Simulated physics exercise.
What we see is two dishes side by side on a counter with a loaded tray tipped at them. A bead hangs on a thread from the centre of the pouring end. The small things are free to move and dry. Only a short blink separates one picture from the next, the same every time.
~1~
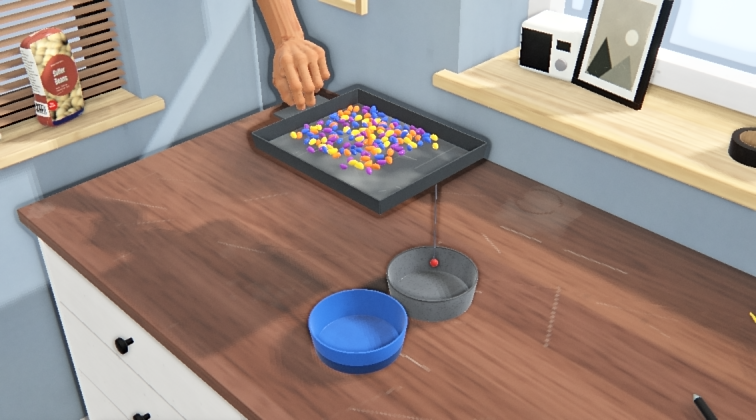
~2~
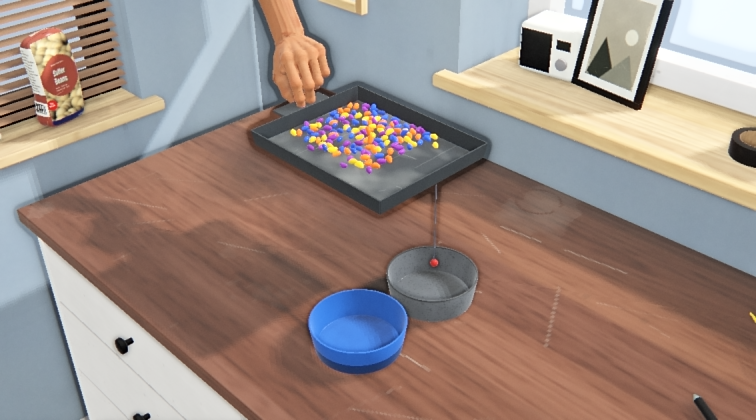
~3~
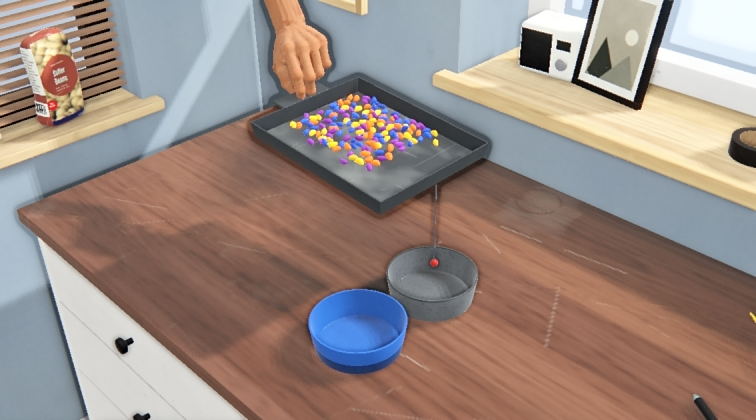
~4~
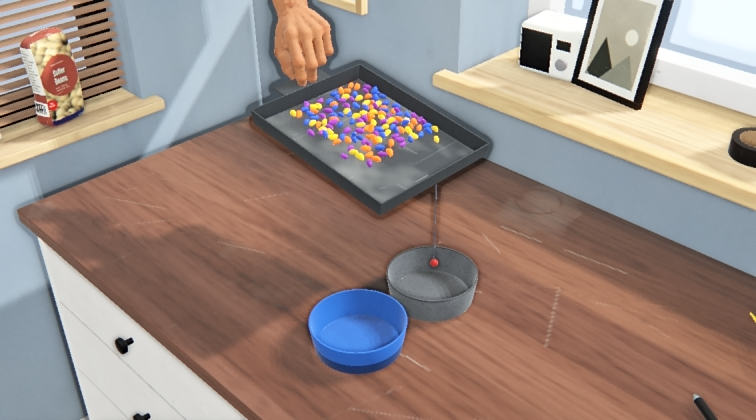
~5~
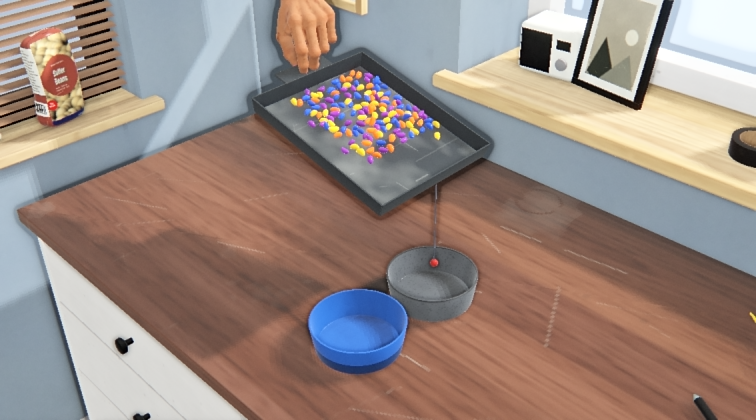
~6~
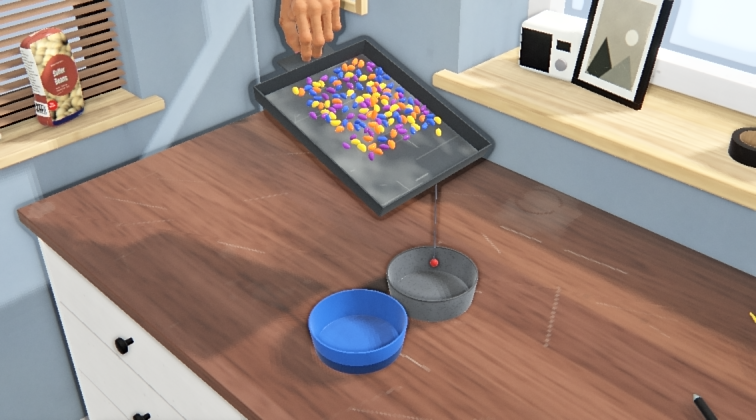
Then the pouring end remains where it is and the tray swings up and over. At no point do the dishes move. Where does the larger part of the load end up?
The larger part ends up in the right dish.
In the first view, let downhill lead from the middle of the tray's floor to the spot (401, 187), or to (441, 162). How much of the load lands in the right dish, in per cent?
In order: About 20, then 10 percent.
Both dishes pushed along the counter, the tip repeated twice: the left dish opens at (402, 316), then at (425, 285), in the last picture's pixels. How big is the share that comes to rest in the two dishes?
About 80 and 50 per cent.
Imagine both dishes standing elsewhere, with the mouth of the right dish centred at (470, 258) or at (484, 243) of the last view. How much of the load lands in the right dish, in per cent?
First placement: Some 20 %; second placement: Some 0 %.
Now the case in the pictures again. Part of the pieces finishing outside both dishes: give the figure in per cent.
Close to 60 %, give or take.
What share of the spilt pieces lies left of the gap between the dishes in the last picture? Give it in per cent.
0 per cent, about.
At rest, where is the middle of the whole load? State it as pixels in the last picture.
Close to (463, 321) in the last picture.
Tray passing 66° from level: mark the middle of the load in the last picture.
I'd put the middle of the pieces at roughly (437, 175).
Soon after the last picture, tray tipped steeply; nearly all on the tray; a small part in the air.
A little later, tray tipped past a quarter turn; about two thirds on the tray; a stray few in the right dish; about a quarter outside both; a small part in the air.
Later still, tray tipped past a quarter turn; a small part in the left dish; about a quarter in the right dish; about two thirds outside both.
At rest, tray tipped past a quarter turn; a small part in the left dish; about a quarter in the right dish; about two thirds outside both.
